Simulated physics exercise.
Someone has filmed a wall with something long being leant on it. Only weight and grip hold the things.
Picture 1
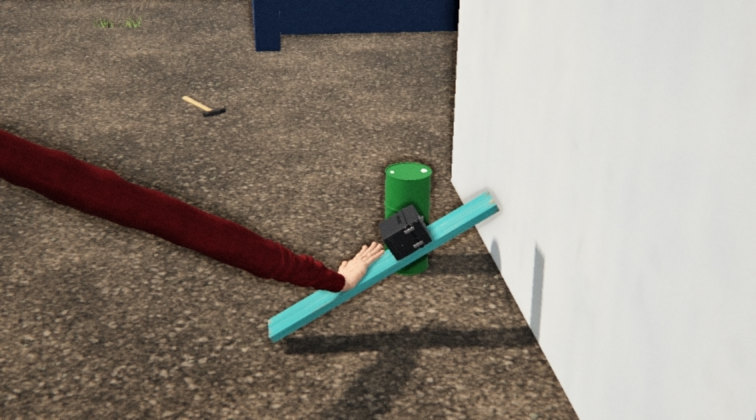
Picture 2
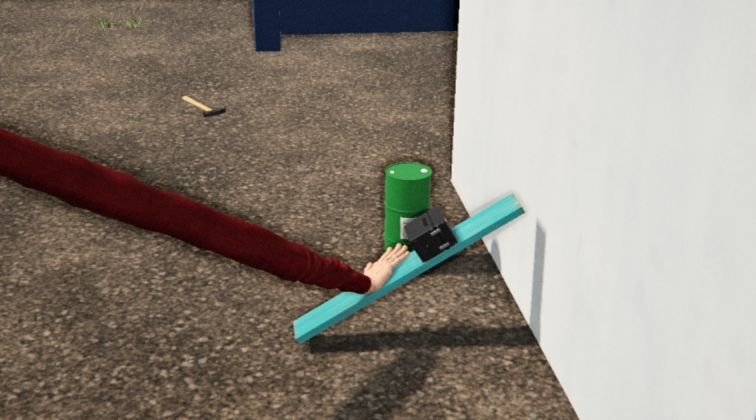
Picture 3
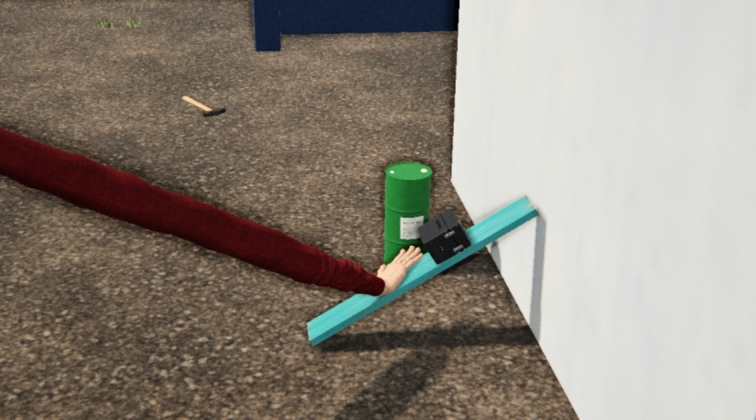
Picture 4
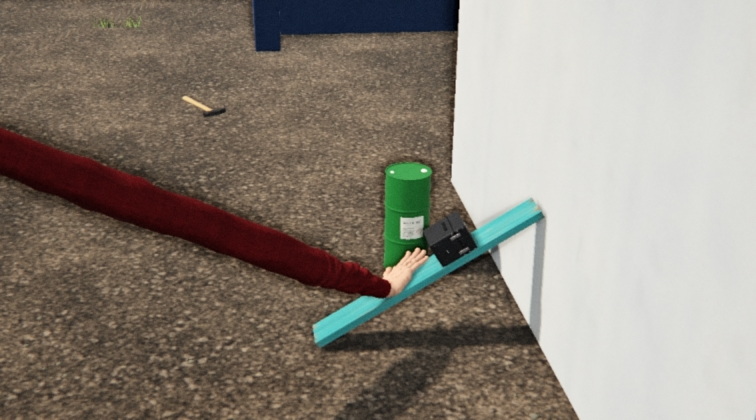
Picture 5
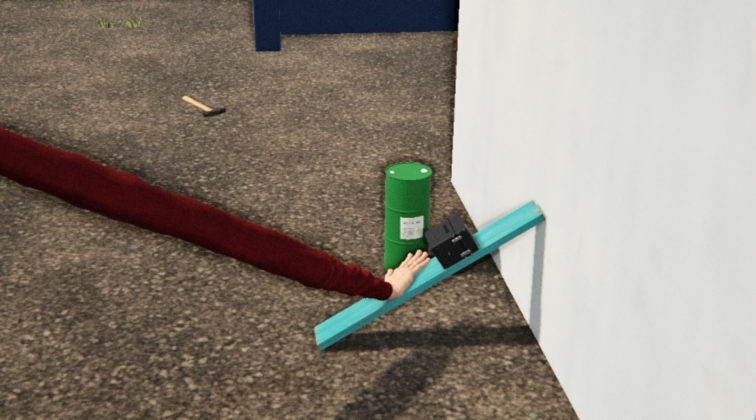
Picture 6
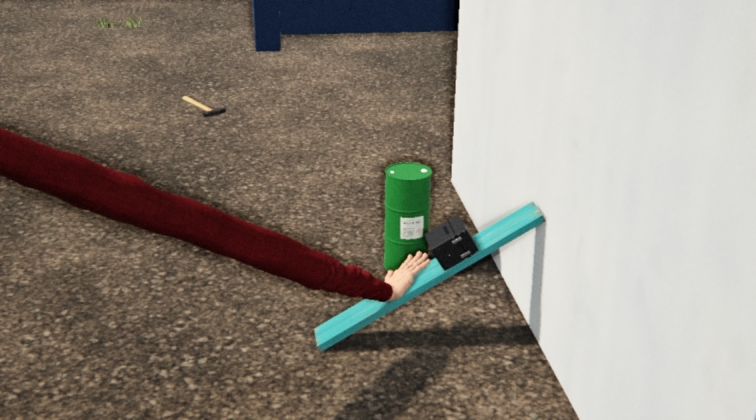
In the video, a red-sleeved arm moves a slanted turquoise plank with a black box on it a short way right past a green canister, until it leans on a white wall, the hand still on it.
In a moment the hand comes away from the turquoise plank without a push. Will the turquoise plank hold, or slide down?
Outcome: The plank slides down.
Then, 0.30 s on from there, turquoise plank sunk by 16° near (412, 306).
Then, 0.50 s on from there, turquoise plank sunk by 30° near (405, 305).
Then, 0.70 s on from there, turquoise plank sunk by 31° near (402, 334).
In the end, moved from the start, turquoise plank; green canister unmoved. At the end, from the last picture's camera, turquoise plank near (400, 335). The plank slips out.
